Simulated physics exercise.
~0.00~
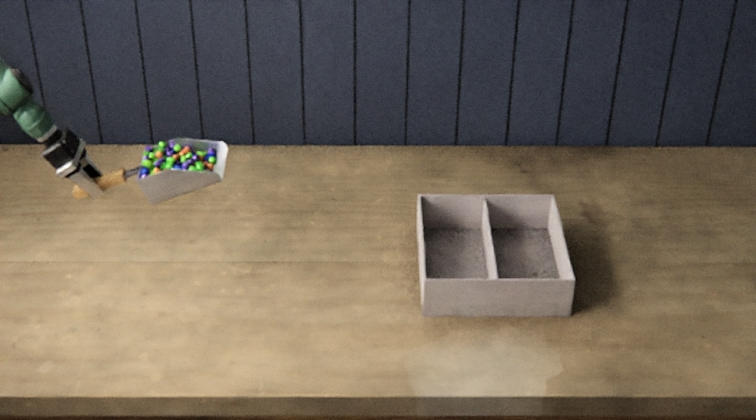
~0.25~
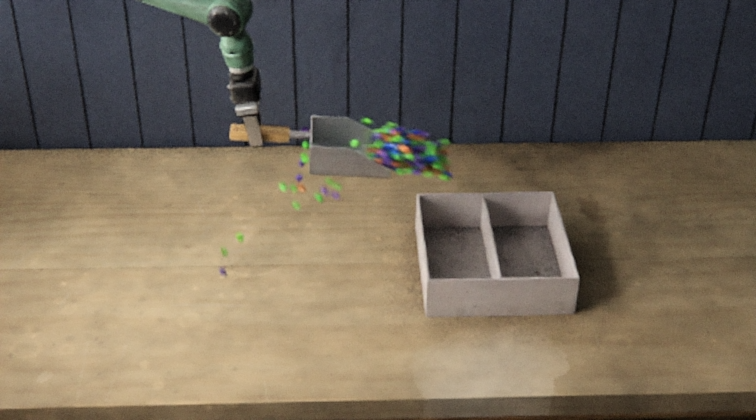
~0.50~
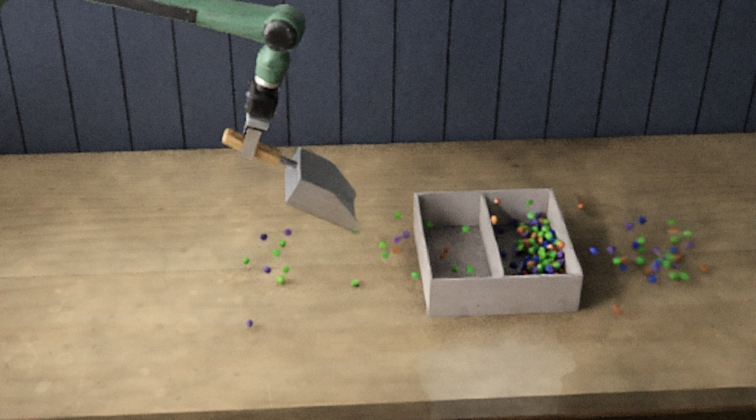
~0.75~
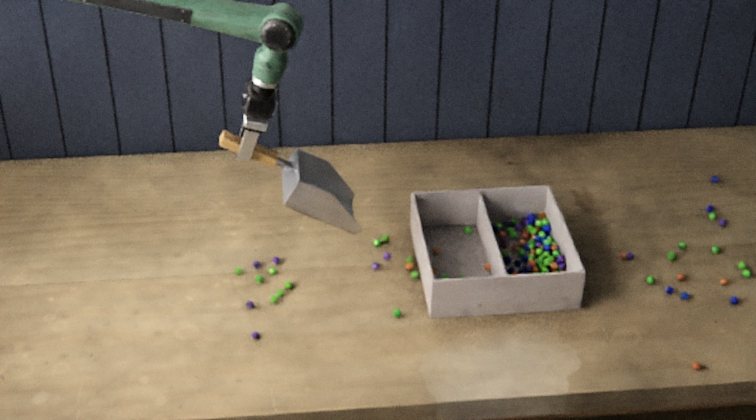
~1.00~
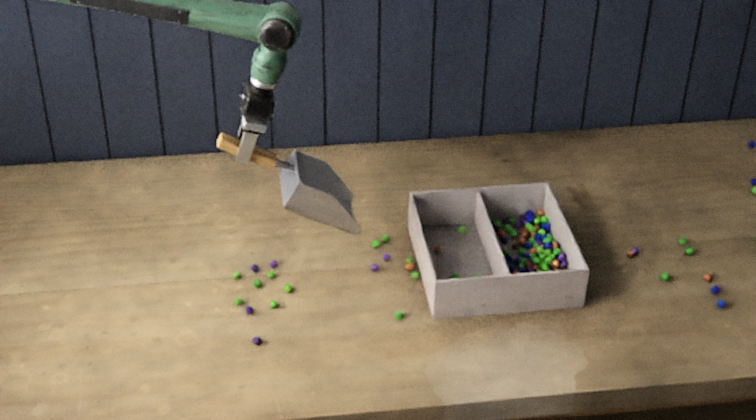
Colorful little balls flew off a scoop as a green robot arm swung it to the right and tipped it, most landing in the right half of a divided box, while a few dropped into the left half and many scattered across the wooden table.
